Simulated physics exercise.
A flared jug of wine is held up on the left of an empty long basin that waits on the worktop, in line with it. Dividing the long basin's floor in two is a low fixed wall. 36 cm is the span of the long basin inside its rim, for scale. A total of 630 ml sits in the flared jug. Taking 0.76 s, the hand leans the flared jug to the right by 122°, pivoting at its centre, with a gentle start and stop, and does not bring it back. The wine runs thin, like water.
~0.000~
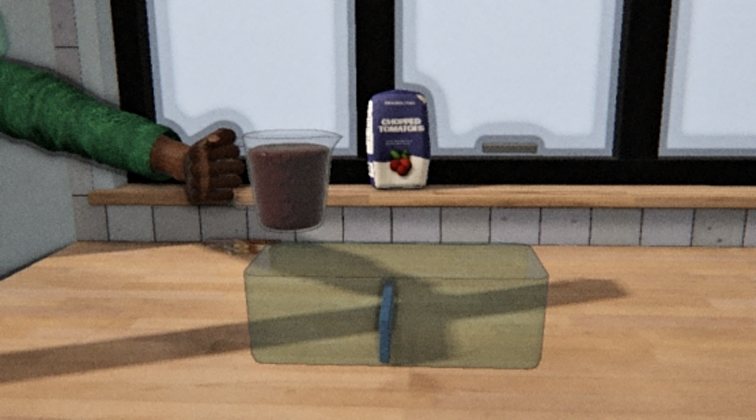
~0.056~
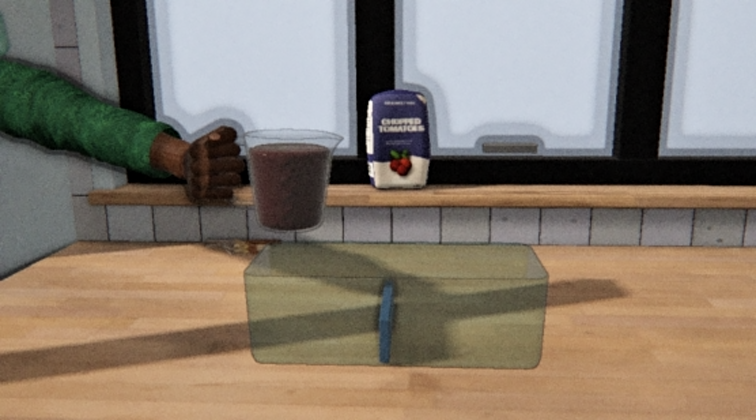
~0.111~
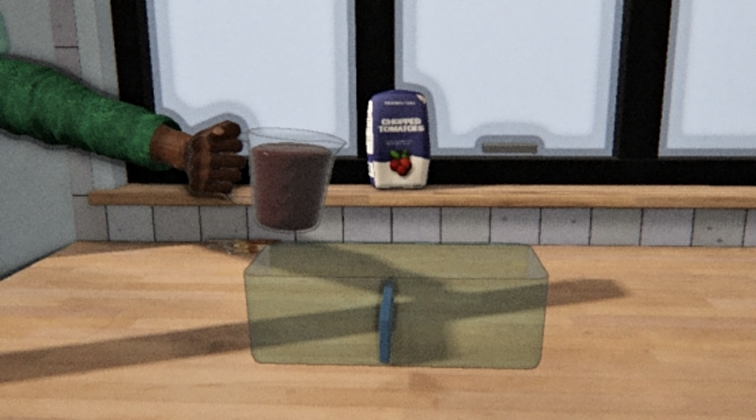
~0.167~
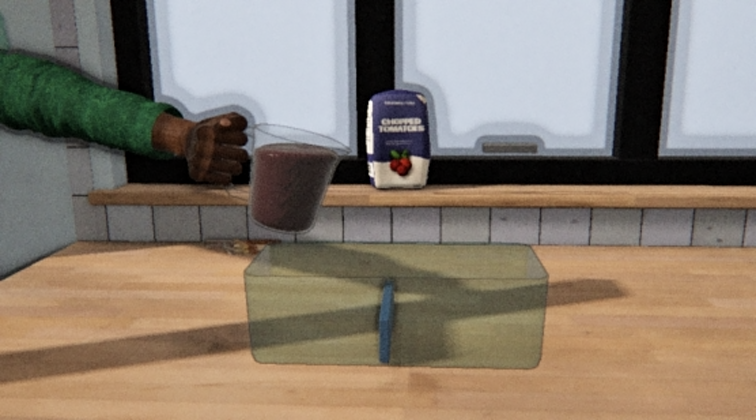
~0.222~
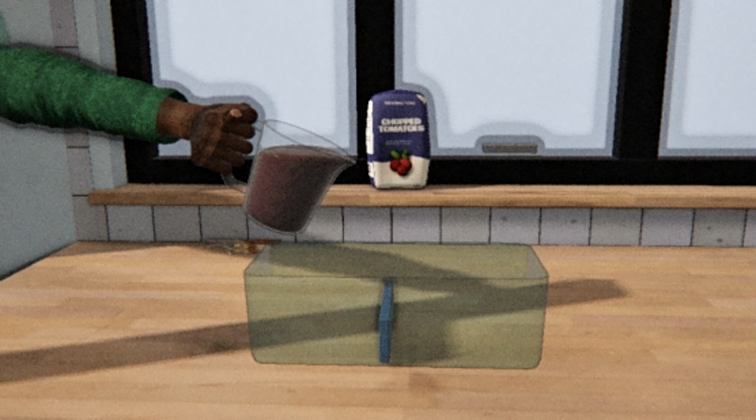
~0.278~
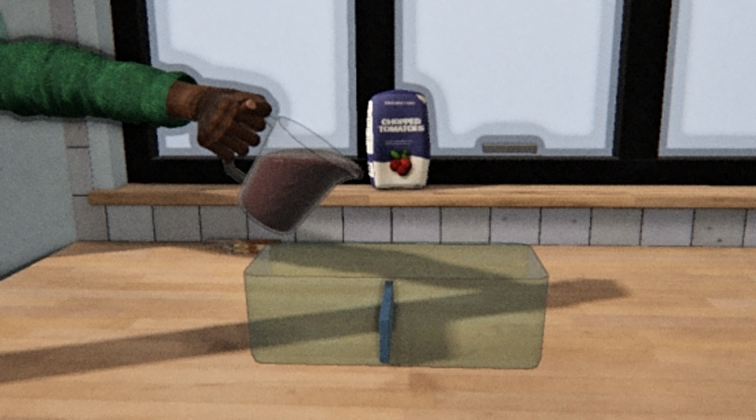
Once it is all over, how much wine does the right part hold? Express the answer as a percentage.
The right part holds about 31 per cent.
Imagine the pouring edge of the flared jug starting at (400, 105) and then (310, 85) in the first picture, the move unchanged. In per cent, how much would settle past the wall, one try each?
The first try gives around 95 percent, the second around 10 percent.
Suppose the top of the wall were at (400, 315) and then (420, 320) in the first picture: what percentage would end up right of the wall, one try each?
25 then 15 %.
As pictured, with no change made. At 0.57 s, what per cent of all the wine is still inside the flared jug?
About 40 per cent.
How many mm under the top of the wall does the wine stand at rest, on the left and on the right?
Looks like roughly 38 mm on the left and roughly 50 mm on the right.
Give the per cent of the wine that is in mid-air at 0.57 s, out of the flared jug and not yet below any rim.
Some 18 % is the figure.
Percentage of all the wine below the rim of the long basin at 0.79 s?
I reckon close to 96 per cent.
After 0.57 s the tilt is 105° and 40 per cent is still to pour, 15 is left of the wall and 26 right of it.
After 0.79 s the tilt is 122° and 2 per cent is still to pour, 65 is left of the wall and 30 right of it.
After 1.01 s the tilt is 122° and 0 per cent is still to pour, 68 is left of the wall and 31 right of it.
After 1.26 s the tilt is 122° and 0 per cent is still to pour, 67 is left of the wall and 31 right of it.
In the end 67 per cent lies left of the wall, 31 right of it and 2 outside.
